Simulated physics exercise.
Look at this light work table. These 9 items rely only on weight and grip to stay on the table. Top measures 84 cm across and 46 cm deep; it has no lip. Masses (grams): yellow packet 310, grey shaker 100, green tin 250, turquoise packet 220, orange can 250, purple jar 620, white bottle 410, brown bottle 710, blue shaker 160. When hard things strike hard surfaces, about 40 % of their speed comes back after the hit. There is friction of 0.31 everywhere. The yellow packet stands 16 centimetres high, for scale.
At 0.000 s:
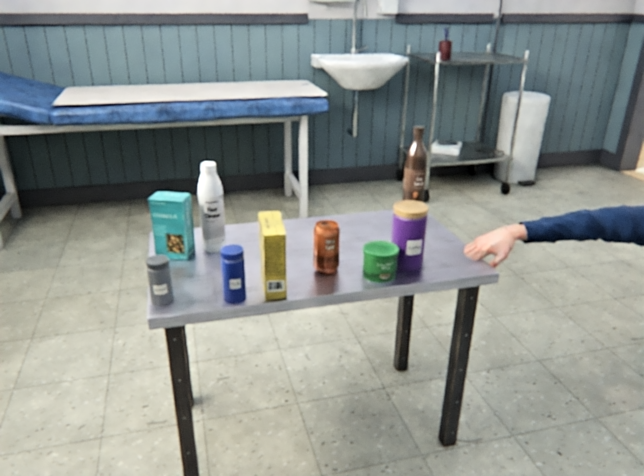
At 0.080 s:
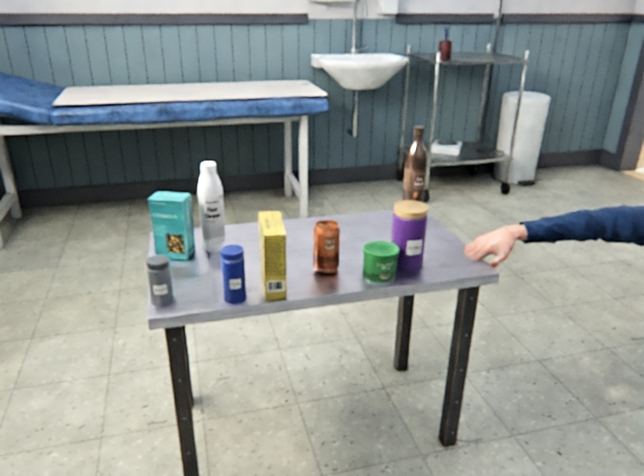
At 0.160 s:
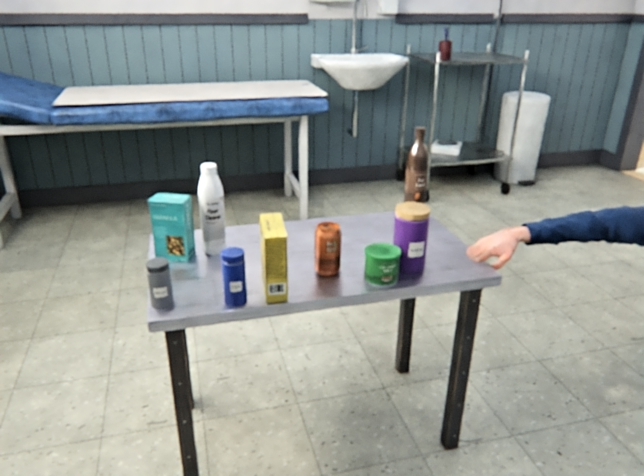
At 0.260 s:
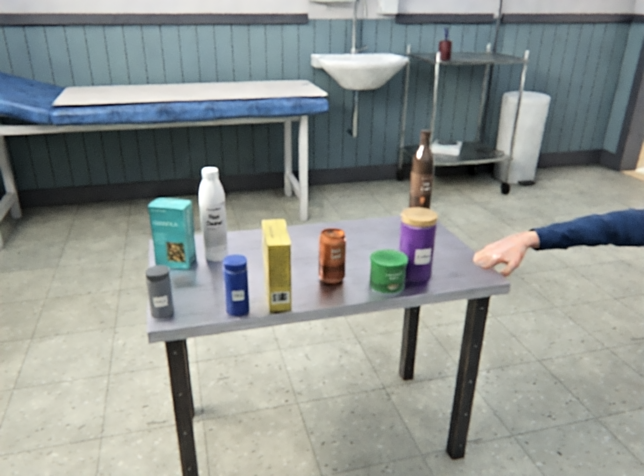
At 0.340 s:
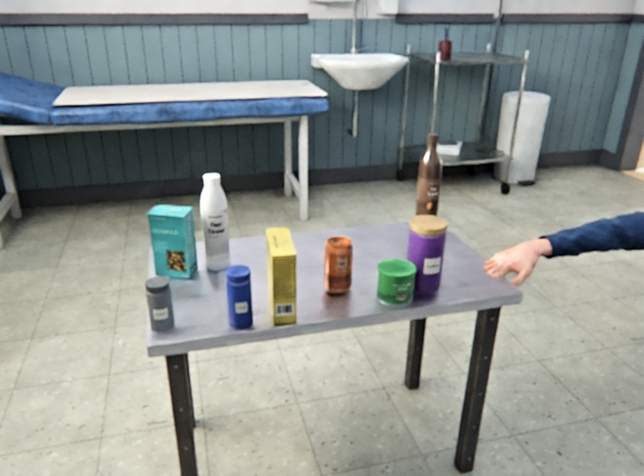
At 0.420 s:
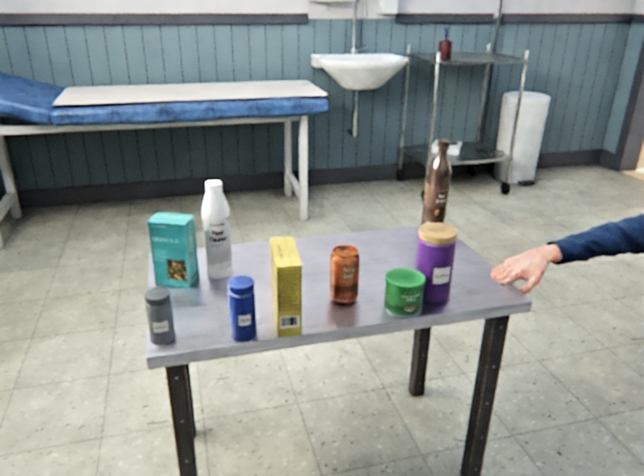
A hand at the table's right edge slides the item-covered table slightly toward the viewer.
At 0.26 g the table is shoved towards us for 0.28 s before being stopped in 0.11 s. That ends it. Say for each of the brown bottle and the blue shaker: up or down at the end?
Result: The brown bottle will go over; the blue shaker will go over.
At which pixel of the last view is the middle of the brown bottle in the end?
It winds up close to (467, 252).
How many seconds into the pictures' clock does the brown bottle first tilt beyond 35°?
Around 0.6 s on the clock.
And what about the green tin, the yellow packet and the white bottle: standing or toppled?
Outcome noted - the green tin survives without falling, the yellow packet survives without falling, the white bottle ends up fallen.
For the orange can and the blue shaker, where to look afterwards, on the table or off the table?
The orange can is kept in bounds, the blue shaker is not kept in bounds.
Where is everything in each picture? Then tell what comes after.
The first frame shows brown bottle (415, 172); blue shaker (234, 274).
The second frame shows green tin (380, 262); turquoise packet (173, 226).
The third frame shows table shifted 1 cm; orange can (328, 250); purple jar (410, 238).
The fourth frame shows table shifted 5 cm; white bottle (213, 215); yellow packet (277, 265).
The fifth frame shows table shifted 10 cm; grey shaker (160, 304); green tin (396, 282).
The sixth frame shows table shifted 14 cm; brown bottle (438, 187) leaning 5°; blue shaker (243, 308).
After 0.52 s, table shifted 14 cm; blue shaker now off the table; brown bottle leaning 24° near (446, 194); white bottle leaning 8°.
After 0.72 s, table shifted 14 cm; brown bottle on its side near (462, 249); white bottle leaning 24°; turquoise packet slid 5 cm.
After 0.92 s, table shifted 14 cm; brown bottle on its side near (467, 251); white bottle leaning 61°; turquoise packet slid 5 cm.
After 1.12 s, table shifted 14 cm; brown bottle on its side near (467, 252); white bottle on its side; turquoise packet slid 5 cm.
At rest (1.5 s), off the table and tipped over, blue shaker; tipped over on the table, white bottle and brown bottle; the other 6 in place, give or take 5 cm. Seen from the same camera at the end, brown bottle near (467, 252).
